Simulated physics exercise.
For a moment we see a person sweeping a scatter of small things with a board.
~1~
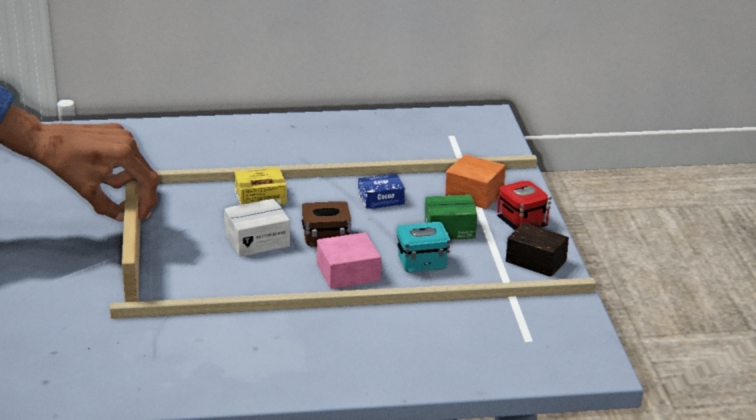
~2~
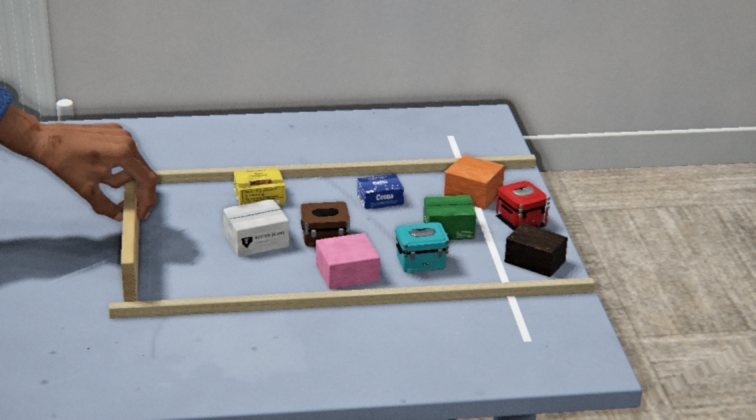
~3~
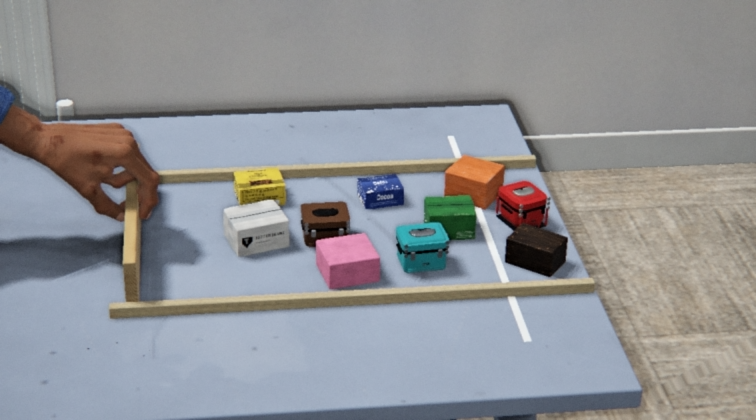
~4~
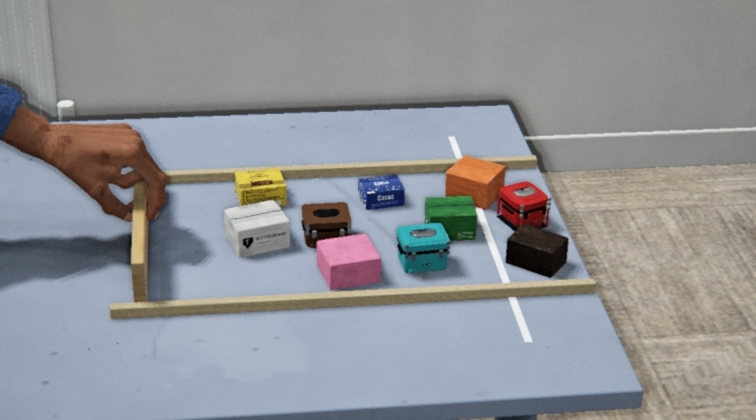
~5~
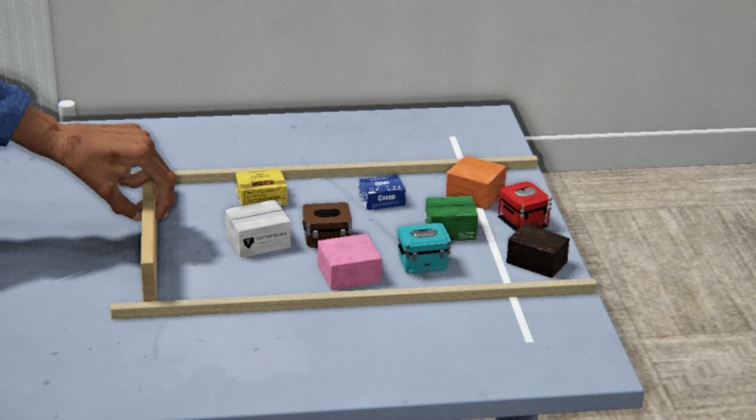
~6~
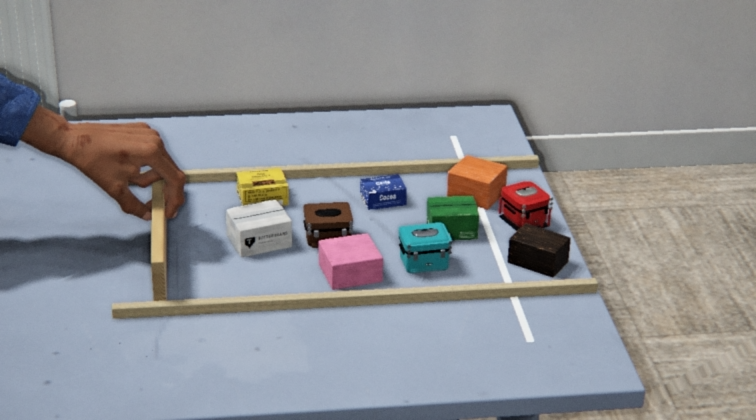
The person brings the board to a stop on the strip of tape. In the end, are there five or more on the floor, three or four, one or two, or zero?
There are three or four on the floor.
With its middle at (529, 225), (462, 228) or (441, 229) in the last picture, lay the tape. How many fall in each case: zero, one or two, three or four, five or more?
Place by place, the answers come out as five or over; 3 or 4; 1 or 2.
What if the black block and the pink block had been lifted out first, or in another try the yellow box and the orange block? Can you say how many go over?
The answer is 3 and then 3.
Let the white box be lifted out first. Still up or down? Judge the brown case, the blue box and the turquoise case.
Brown case still up, blue box still up, turquoise case still up.
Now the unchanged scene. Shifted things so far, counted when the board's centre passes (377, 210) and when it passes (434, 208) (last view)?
By the first moment it's 9, by the second it's 10.
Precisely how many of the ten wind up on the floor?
The answer: 4 exactly.
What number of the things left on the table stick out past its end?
I get 3.
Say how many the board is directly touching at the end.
The answer is 3.
Soon after, none off yet; red case at rest near (525, 207); black block at rest near (539, 250); orange block at rest near (477, 182).
After that, one off so far; red case on its way down near (605, 366); black block displaced about its own width near (579, 250); orange block displaced about its own width near (539, 177).
In the end, the number that fall off is three or four; gone, green box, orange block, black block and red case.
